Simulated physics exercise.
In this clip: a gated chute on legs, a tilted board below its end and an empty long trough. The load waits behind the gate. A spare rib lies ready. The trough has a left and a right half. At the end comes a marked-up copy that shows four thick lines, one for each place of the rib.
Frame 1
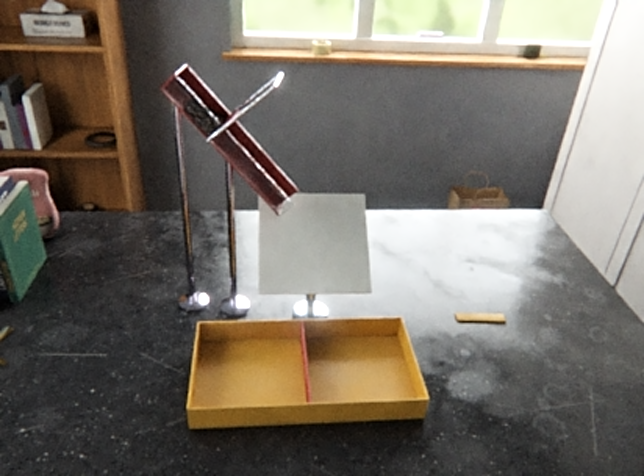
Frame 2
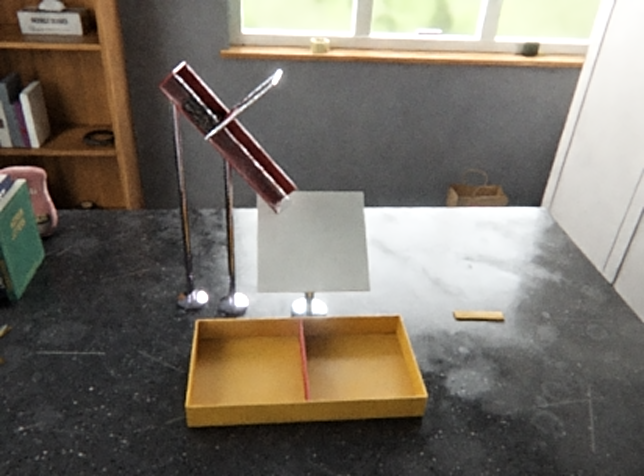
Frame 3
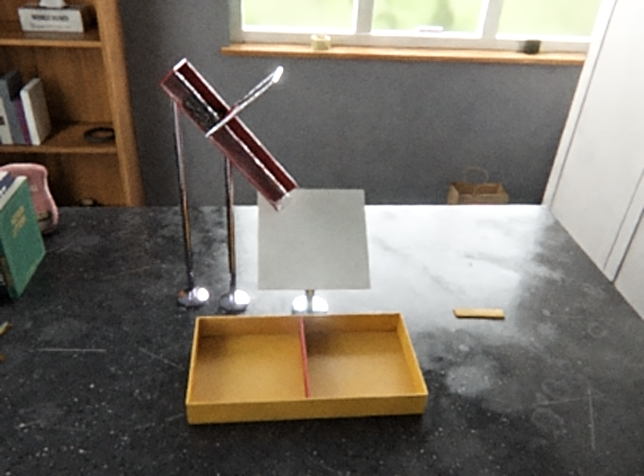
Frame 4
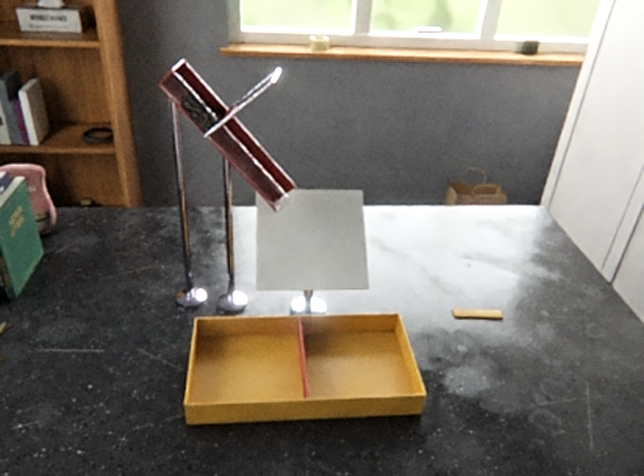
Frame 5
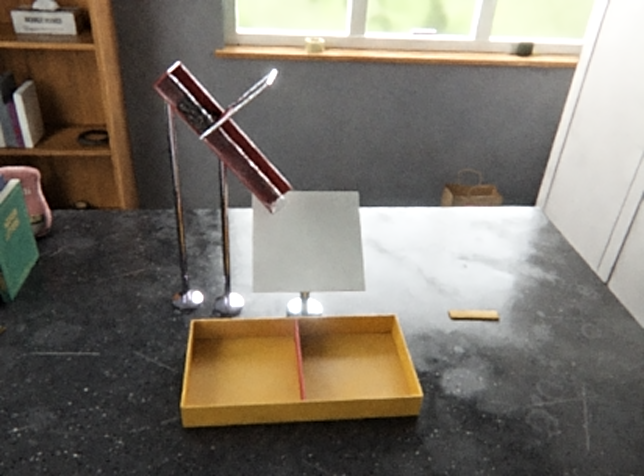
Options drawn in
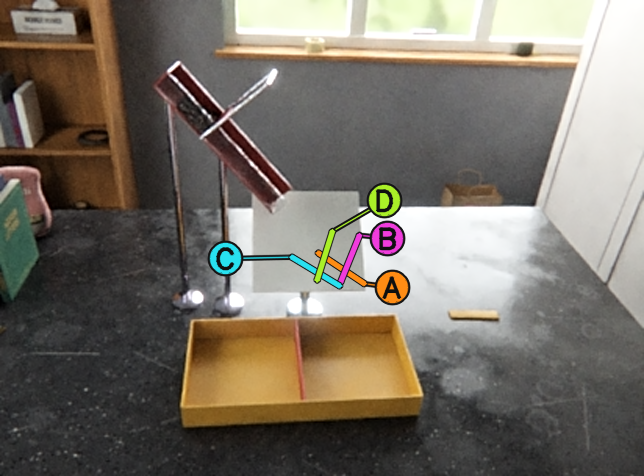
A dark, scuffed tabletop stands in a room with a wooden bookshelf at left and a bright window behind, seen from the front and slightly above. A dark red chute slopes down to the right on metal legs, above a pale grey tilted board, with a yellow divided trough in front and a small yellow strip at right. Nothing on the table moves; only the camera shifts very slightly.
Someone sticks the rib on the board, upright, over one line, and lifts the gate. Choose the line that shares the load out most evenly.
D beats the others.
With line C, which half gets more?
The right half.
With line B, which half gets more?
The right half.
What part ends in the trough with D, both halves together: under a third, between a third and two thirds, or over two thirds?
It is over two thirds.
On the marked copy, line A from (318, 253) to (364, 283); line B from (359, 235) to (340, 282); line C from (292, 257) to (339, 285); line D from (332, 231) to (317, 280).
For line A, of what is caught, just a few in the left half, almost all in the right.
For line B, of what is caught, about a tenth in the left half, almost all in the right.
For line C, of what is caught, not one piece in the left half, every piece in the right.
For line D, of what is caught, roughly half in the left half, roughly half in the right.
